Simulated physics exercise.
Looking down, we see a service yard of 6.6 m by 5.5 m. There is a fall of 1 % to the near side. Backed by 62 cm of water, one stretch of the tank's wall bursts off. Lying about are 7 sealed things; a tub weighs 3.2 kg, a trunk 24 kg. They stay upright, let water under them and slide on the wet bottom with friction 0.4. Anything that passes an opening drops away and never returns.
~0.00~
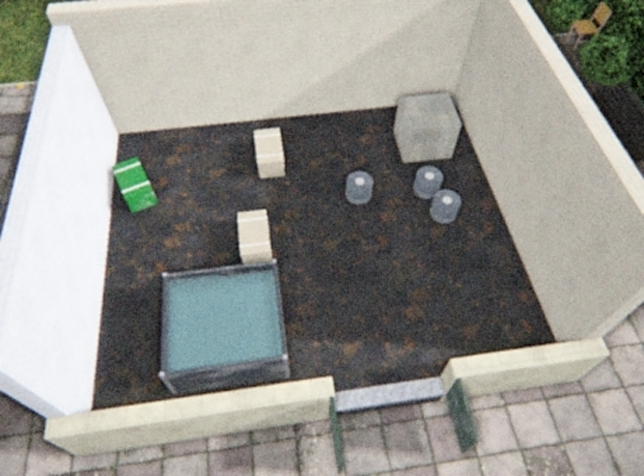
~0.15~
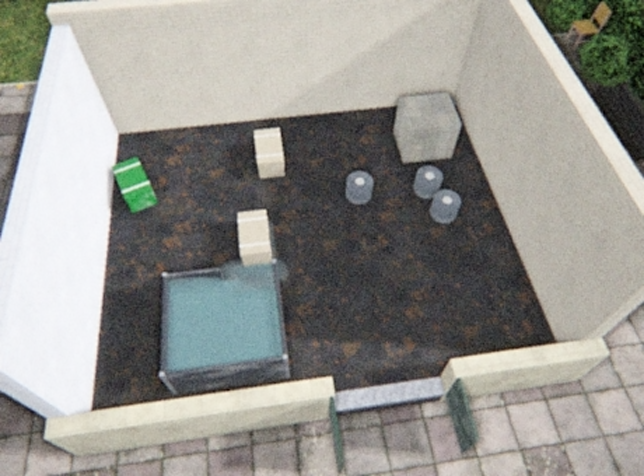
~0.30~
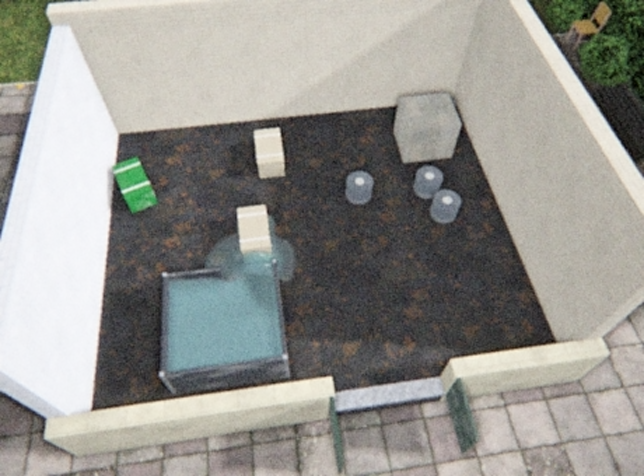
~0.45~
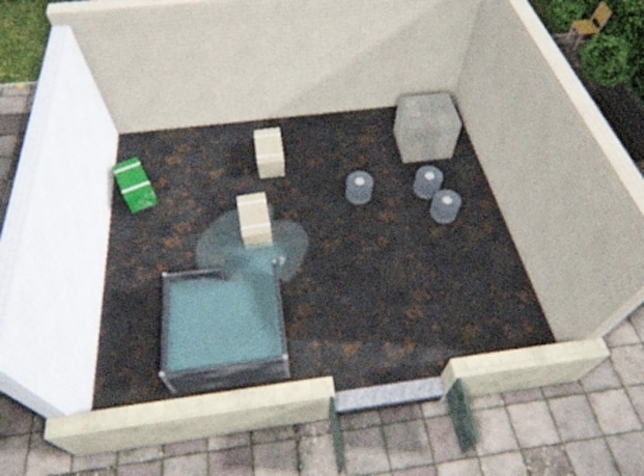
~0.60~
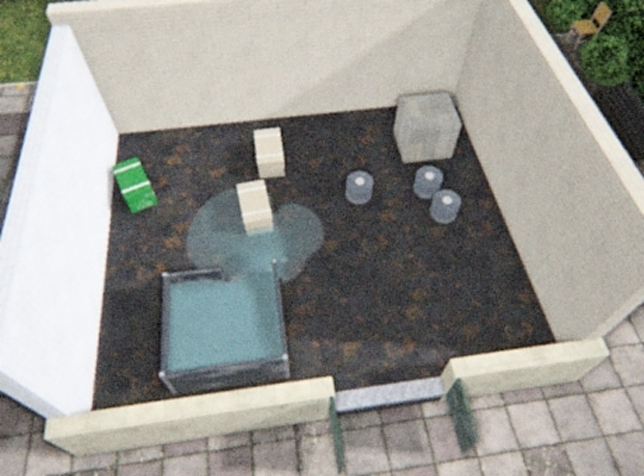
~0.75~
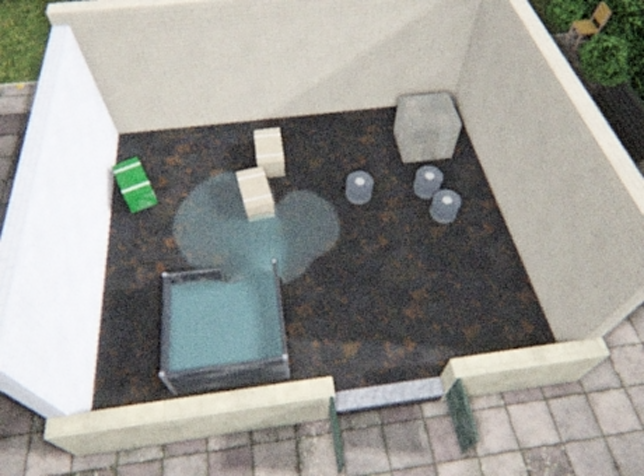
A walled service yard with a dark, speckled floor is seen from high above, with paving outside its near side. A square tank of blue-green water stands at the near left, with a green trunk by the left wall, two cream boxes near the middle, and three grey drums and a grey block to the right. Water bursts from the tank's far side and spreads, pushing the nearer box backward while the camera stays still.
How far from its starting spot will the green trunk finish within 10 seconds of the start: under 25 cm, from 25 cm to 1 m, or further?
Further than 1 m away.
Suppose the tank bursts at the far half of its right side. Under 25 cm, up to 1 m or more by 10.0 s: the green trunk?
In that scenario the green trunk would have stayed in place.
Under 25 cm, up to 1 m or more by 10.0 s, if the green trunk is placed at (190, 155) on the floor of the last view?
It goes a long way.
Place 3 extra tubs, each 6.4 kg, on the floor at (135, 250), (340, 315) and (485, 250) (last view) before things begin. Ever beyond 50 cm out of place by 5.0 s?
Well, in that order it's higher, lower and lower.
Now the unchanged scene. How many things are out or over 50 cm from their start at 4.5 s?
By my tally, 6.
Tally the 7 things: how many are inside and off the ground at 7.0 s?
Total: 4.
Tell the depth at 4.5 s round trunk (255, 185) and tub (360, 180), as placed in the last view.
Roughly 9 and 6 cm.
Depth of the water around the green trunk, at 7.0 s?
Roughly 4 cm deep.
After 2.0 s the green trunk is near (131, 177), 0.0 m from its start, aground; 0 of 7 are out; 1 afloat.
After 4.5 s the green trunk is near (143, 215), 0.9 m from its start, aground; 0 of 7 are out; 5 afloat.
After 7.0 s the green trunk is near (145, 245), 1.4 m from its start, aground; 0 of 7 are out; 4 afloat.
After 10.0 s the green trunk is near (145, 245), 1.4 m from its start, aground; 0 of 7 are out; 4 afloat.
